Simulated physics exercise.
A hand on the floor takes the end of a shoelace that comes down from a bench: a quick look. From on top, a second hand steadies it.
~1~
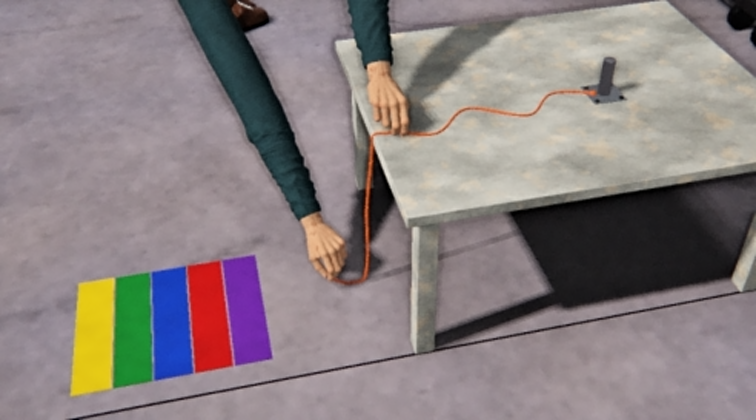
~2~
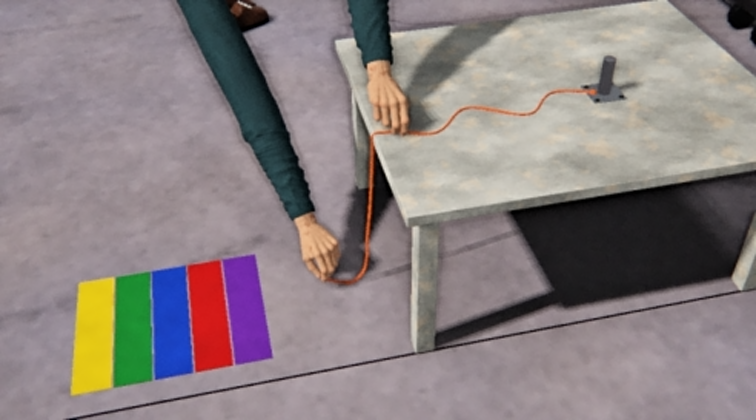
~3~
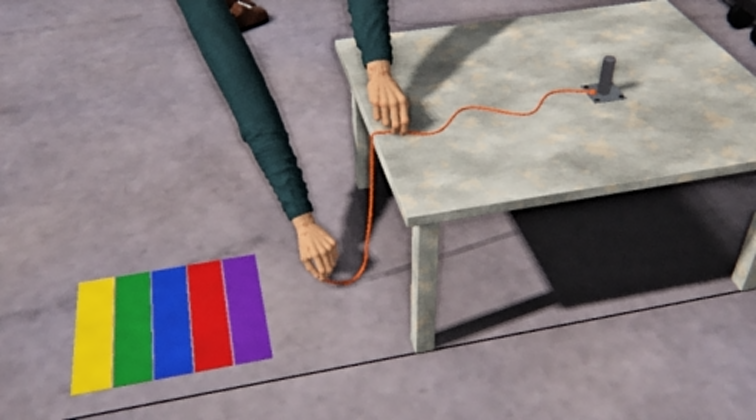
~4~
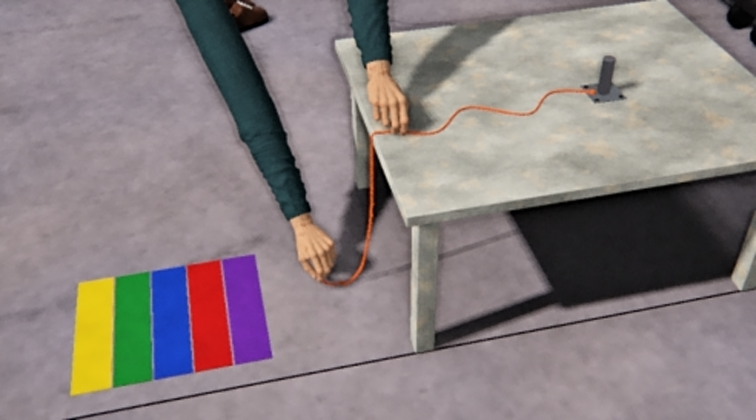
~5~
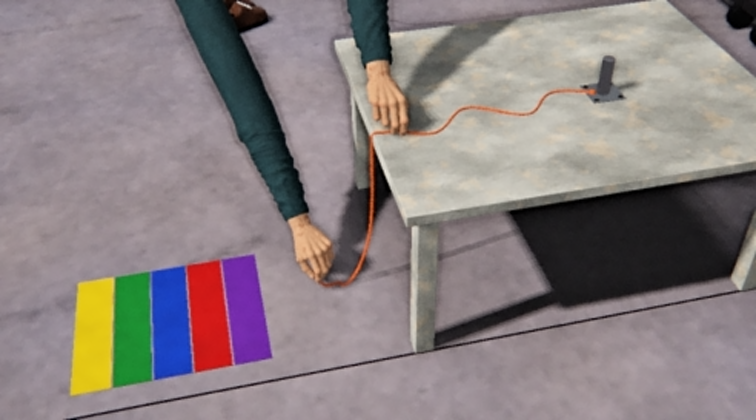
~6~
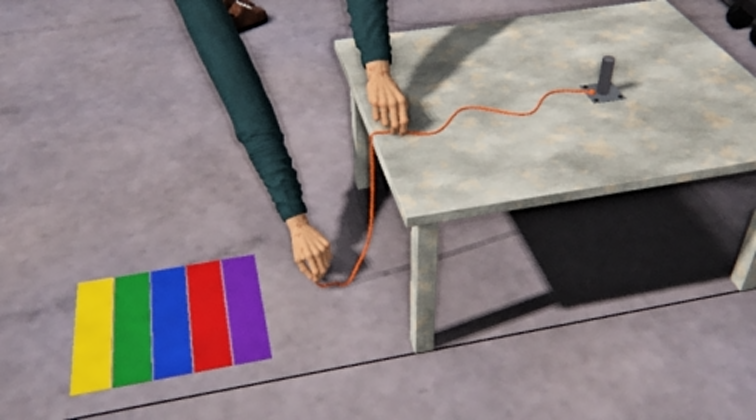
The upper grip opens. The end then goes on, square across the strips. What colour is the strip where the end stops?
It is blue.
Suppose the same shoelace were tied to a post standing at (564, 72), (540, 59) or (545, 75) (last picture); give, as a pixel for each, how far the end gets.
In order, near (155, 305), (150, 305) and (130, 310).
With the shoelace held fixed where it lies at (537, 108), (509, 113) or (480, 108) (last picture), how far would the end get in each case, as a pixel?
First (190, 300), next (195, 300), last (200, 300).
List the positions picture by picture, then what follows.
In the first frame, end (328, 277); purple (251, 341); red (212, 348); blue (173, 356); green (133, 363); yellow (92, 370).
In the second frame, end (322, 277); shoelace through (557, 92) (506, 113) (444, 128) (373, 141) (370, 205) (366, 265).
In the third frame, end (320, 277).
In the fourth frame, end (318, 278); shoelace through (557, 91) (506, 113) (444, 128) (372, 141) (372, 205) (362, 266).
In the fifth frame, end (316, 278).
In the sixth frame, end (314, 278); shoelace through (556, 92) (505, 113) (443, 128) (372, 141) (372, 205) (358, 265).
Soon after, end near (228, 293); over purple.
Then, end near (193, 299); over red.
At full stretch, end near (173, 303); over blue. The end stops over the blue strip.
